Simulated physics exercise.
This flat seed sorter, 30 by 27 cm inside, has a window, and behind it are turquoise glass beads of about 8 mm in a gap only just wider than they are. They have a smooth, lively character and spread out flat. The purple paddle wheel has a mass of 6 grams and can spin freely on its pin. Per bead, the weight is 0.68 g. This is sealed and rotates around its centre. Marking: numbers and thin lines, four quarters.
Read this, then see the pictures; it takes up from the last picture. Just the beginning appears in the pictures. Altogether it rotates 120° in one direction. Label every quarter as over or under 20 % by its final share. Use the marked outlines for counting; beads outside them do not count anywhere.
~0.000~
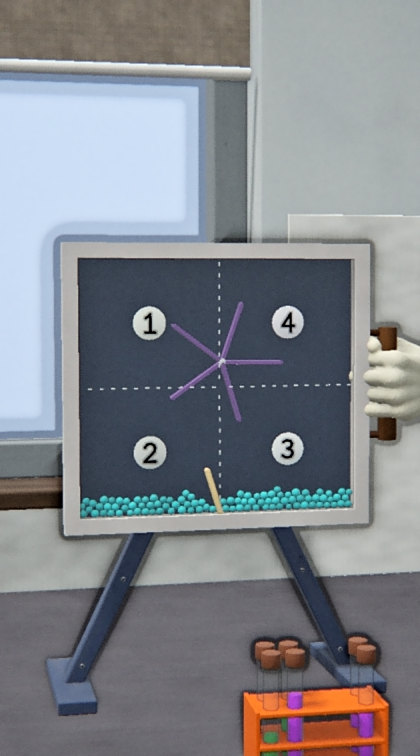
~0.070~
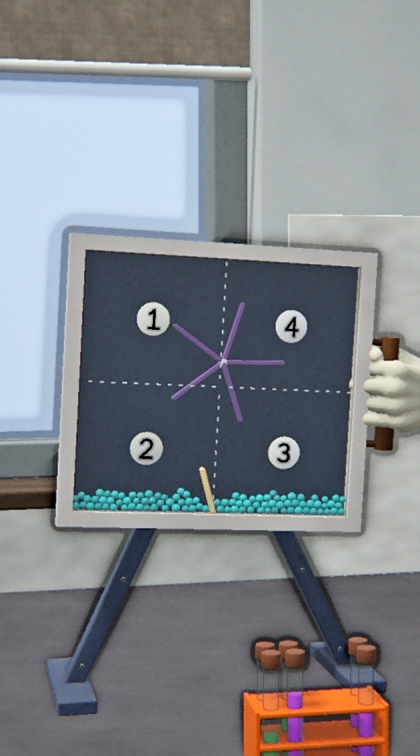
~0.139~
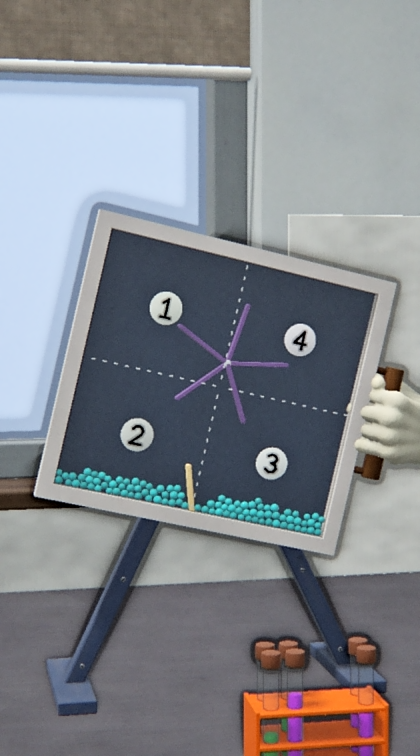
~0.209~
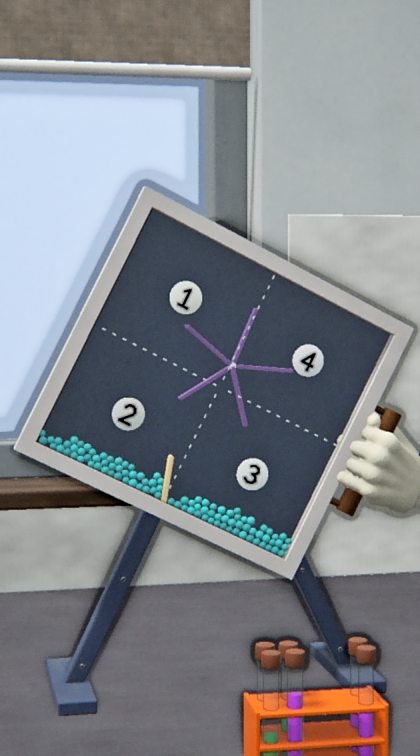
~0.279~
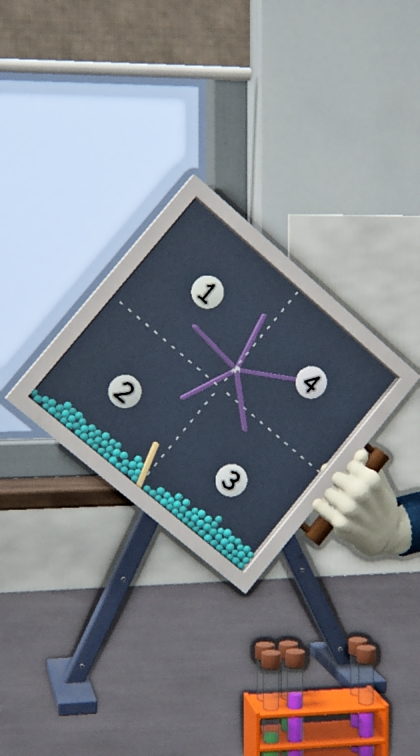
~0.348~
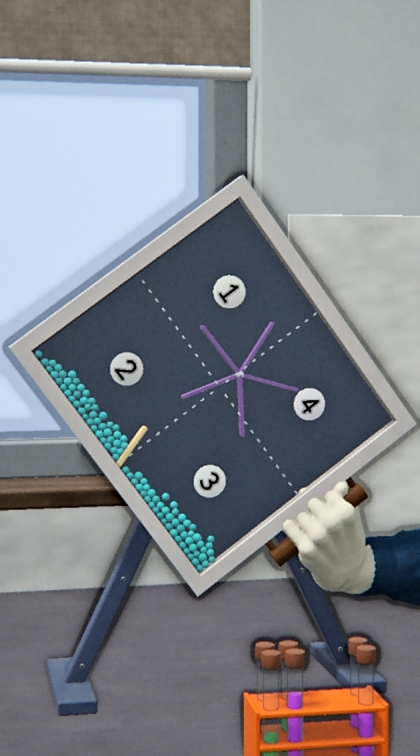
No. 1 under, 2 under, 3 under, 4 over 20 %.
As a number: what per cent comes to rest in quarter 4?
Roughly 95 percent.
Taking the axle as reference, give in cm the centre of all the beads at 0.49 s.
Position estimate: Left 11 cm, below 4 cm.
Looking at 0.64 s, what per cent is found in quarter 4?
Share: Close to 0 percent.
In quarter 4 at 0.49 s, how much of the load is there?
Roughly 0 per cent.
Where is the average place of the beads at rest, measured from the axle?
The middle sits around 1 cm right of it and 15 cm below it.
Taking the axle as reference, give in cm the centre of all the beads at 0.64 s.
About 11 cm left and 2 cm below.
After 0.49 s, it stands 81° clockwise; the beads' middle is 11 cm left of and 4 cm below the centre; no. 2, 50 %, no. 3, 50 %.
After 0.64 s, it stands 110° clockwise; the beads' middle is 11 cm left of and 2 cm below the centre; no. 2, 45 %, no. 3, 55 %.
After 0.76 s, it stands 120° clockwise; the beads' middle is 8 cm left of and 4 cm below the centre; no. 2, 30 %, no. 3, 50 %, no. 4, 20 %.
All still by 4.0 s, it stands 120° clockwise; no. 1, 0 %, no. 2, 0 %, no. 3, 5 %, no. 4, 95 %.
